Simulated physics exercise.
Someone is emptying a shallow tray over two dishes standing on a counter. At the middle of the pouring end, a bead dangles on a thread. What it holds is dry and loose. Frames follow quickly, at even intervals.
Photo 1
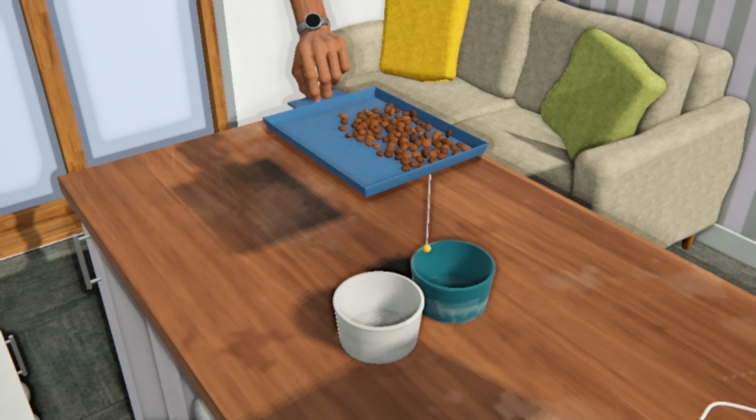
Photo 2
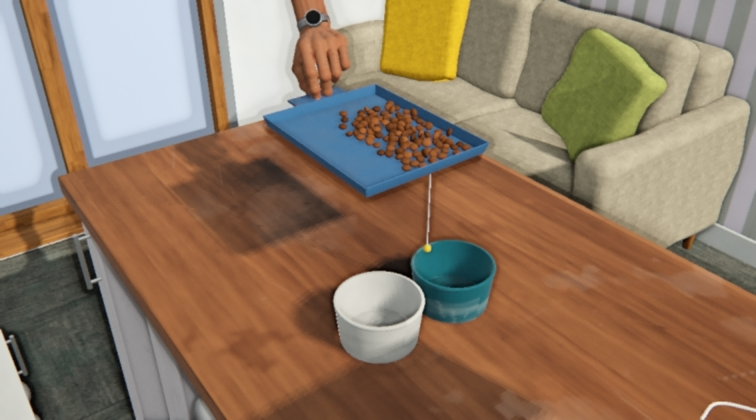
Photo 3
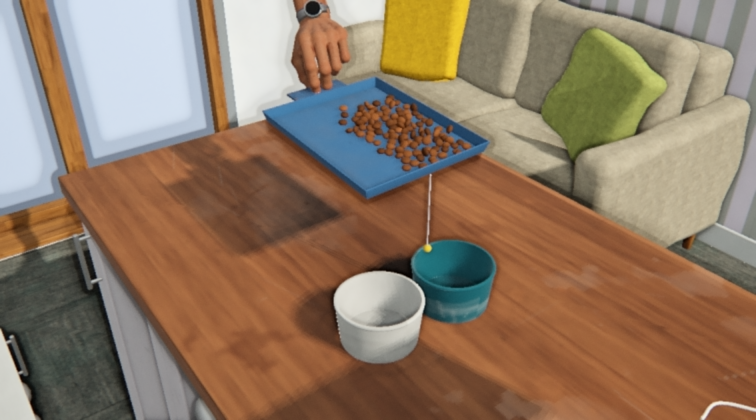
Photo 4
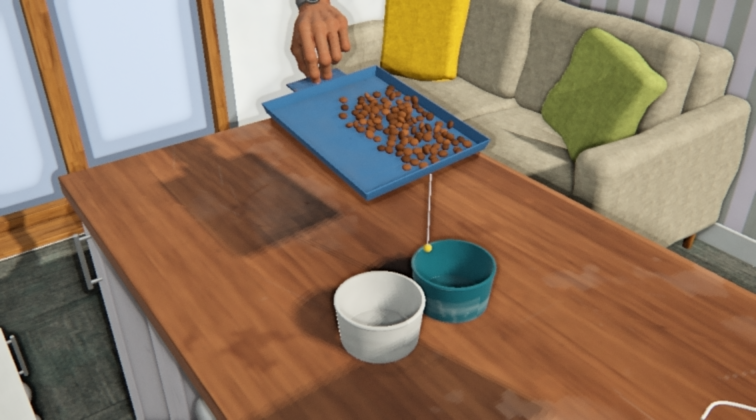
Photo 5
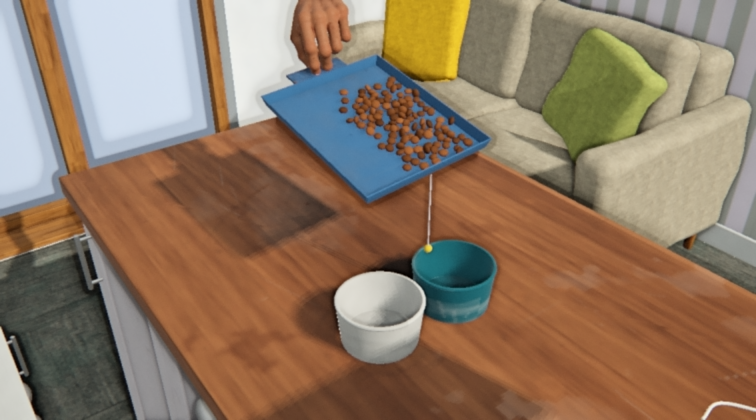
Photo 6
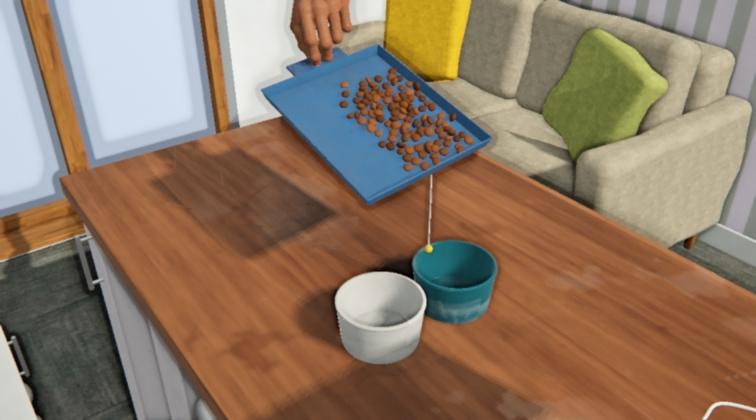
A blue tray of small brown pieces, held by a hand wearing a dark watch, gradually tilts as its handle end rises and its near left corner dips slightly, above a wooden counter with a white dish and a teal dish.
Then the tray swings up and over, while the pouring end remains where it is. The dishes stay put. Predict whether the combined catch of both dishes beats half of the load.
The amount caught is going to be bigger than the amount missed.
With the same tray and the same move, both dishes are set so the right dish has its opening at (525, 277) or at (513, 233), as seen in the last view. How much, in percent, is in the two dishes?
Close to 0 in a hundred, then close to 10 in a hundred.
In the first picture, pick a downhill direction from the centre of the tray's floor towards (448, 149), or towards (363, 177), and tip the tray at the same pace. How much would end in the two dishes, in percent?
Lab note: Try one about 10 %, try two about 70 %.
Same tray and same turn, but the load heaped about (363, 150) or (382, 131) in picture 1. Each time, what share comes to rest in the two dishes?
Estimate: 90 % first, 90 % second.
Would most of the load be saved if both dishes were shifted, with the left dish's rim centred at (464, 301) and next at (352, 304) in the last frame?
First place: Short of half; second place: Beyond half.
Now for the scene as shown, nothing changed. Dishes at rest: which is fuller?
Noted: Left of the pair.
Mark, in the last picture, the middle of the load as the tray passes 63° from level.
I'd mark the middle close to (396, 179).
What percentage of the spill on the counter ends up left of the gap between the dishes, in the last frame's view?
Left share: Close to 70 %.
Soon after the last picture, tray tipped steeply; most on the tray; a stray few in the left dish; a small part in the air.
A little later, tray tipped past a quarter turn; a stray few on the tray; most in the left dish; a small part in the right dish; a small part outside both; a small part in the air.
Later still, tray tipped past a quarter turn; most in the left dish; a small part in the right dish; a small part outside both.
At rest, tray tipped past a quarter turn; most in the left dish; a small part in the right dish; a small part outside both.
